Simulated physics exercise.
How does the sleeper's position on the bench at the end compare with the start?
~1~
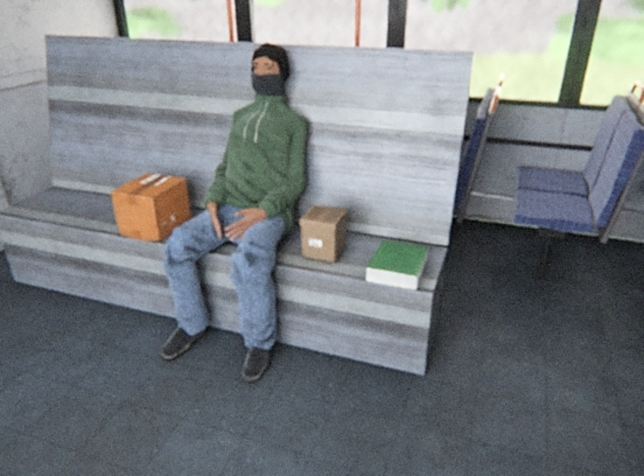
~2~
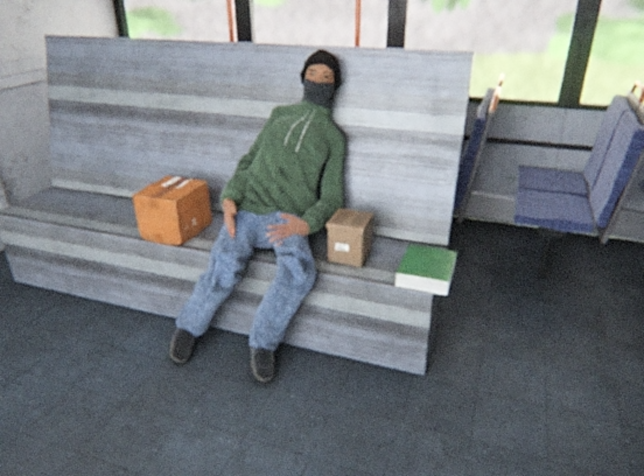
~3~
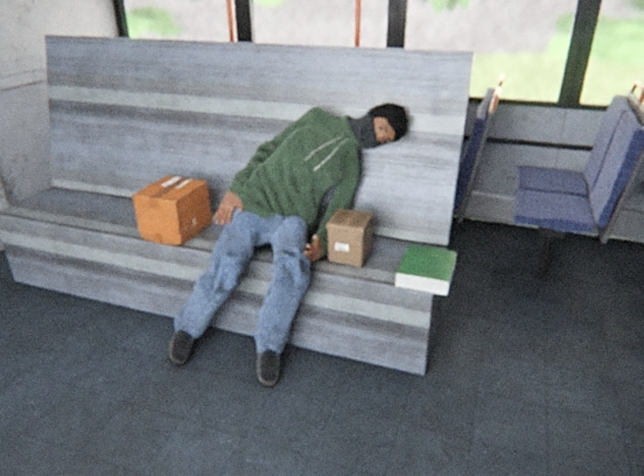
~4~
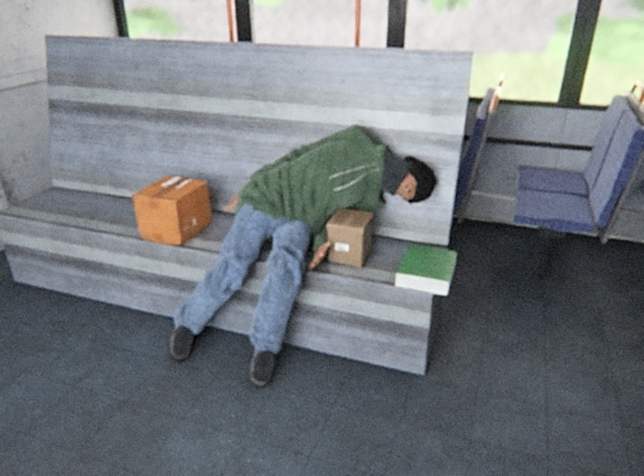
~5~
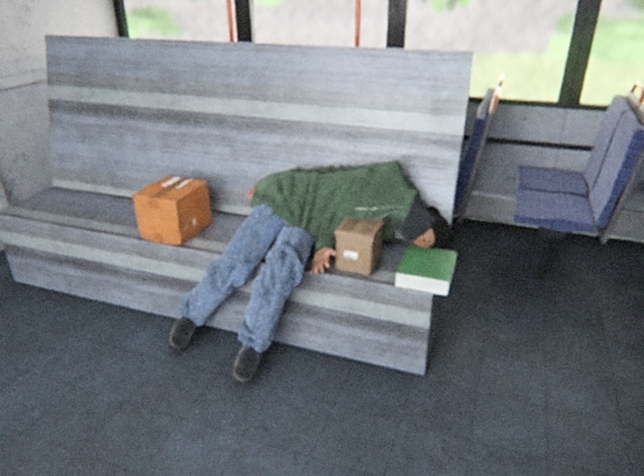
At the start the sleeper sits upright against the backrest near the middle of the bench. By the end the sleeper's upper body is slumped low along the seat to the right, with the head beside the green item.
